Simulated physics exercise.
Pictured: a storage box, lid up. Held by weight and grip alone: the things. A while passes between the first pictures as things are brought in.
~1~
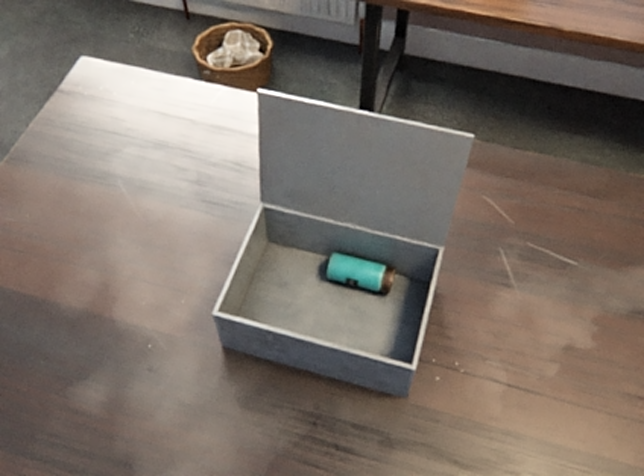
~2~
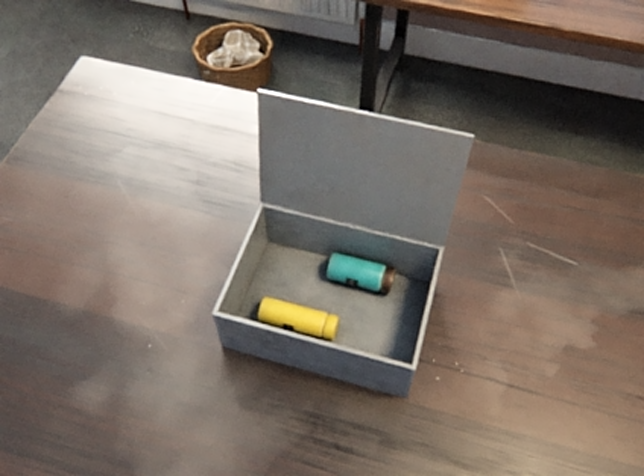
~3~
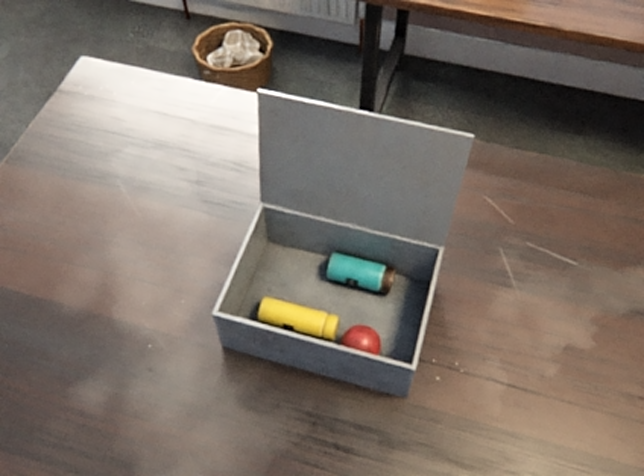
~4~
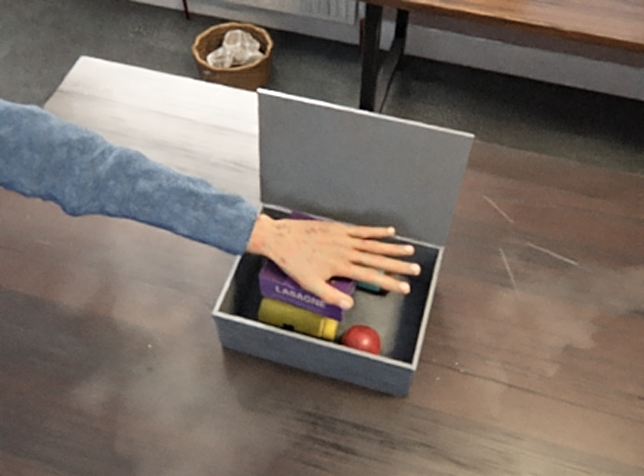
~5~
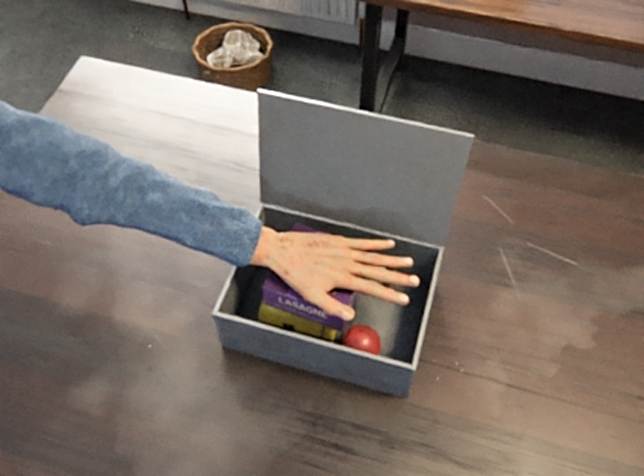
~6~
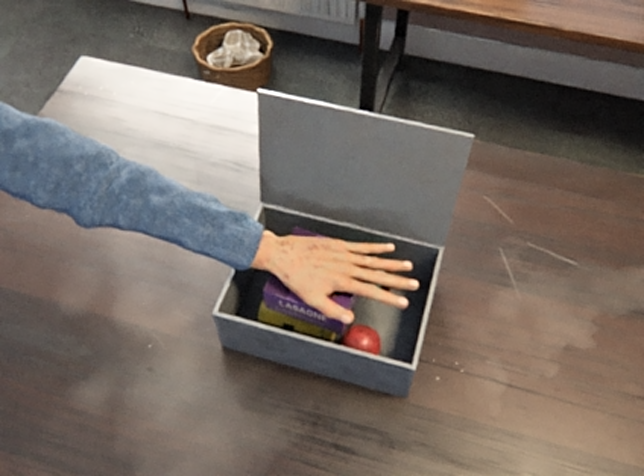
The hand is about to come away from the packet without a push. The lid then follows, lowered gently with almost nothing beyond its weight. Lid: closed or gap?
Closed.
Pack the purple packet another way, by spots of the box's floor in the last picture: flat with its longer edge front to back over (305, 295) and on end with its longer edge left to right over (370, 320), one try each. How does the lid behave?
First time it drops into place, and next time it won't go down.
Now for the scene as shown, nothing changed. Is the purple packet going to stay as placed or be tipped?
As it turns out, the purple packet changes its angle.
Then, 0.60 s after the last picture, purple packet tipped 25° from how it was near (319, 295); red ball rolled about its own width; yellow shaker rolled a little.
Then, 1.50 s after the last picture, lid 63° above the rim; purple packet tipped 25° from how it was near (319, 295); red ball rolled about its own width.
Then, 2.00 s after the last picture, lid 19° above the rim; purple packet tipped 25° from how it was near (320, 295); red ball rolled about its own width.
At rest, lid shut; moved from the start, purple packet; the other 3 in place. Seen from the same camera at the end, purple packet near (320, 295).
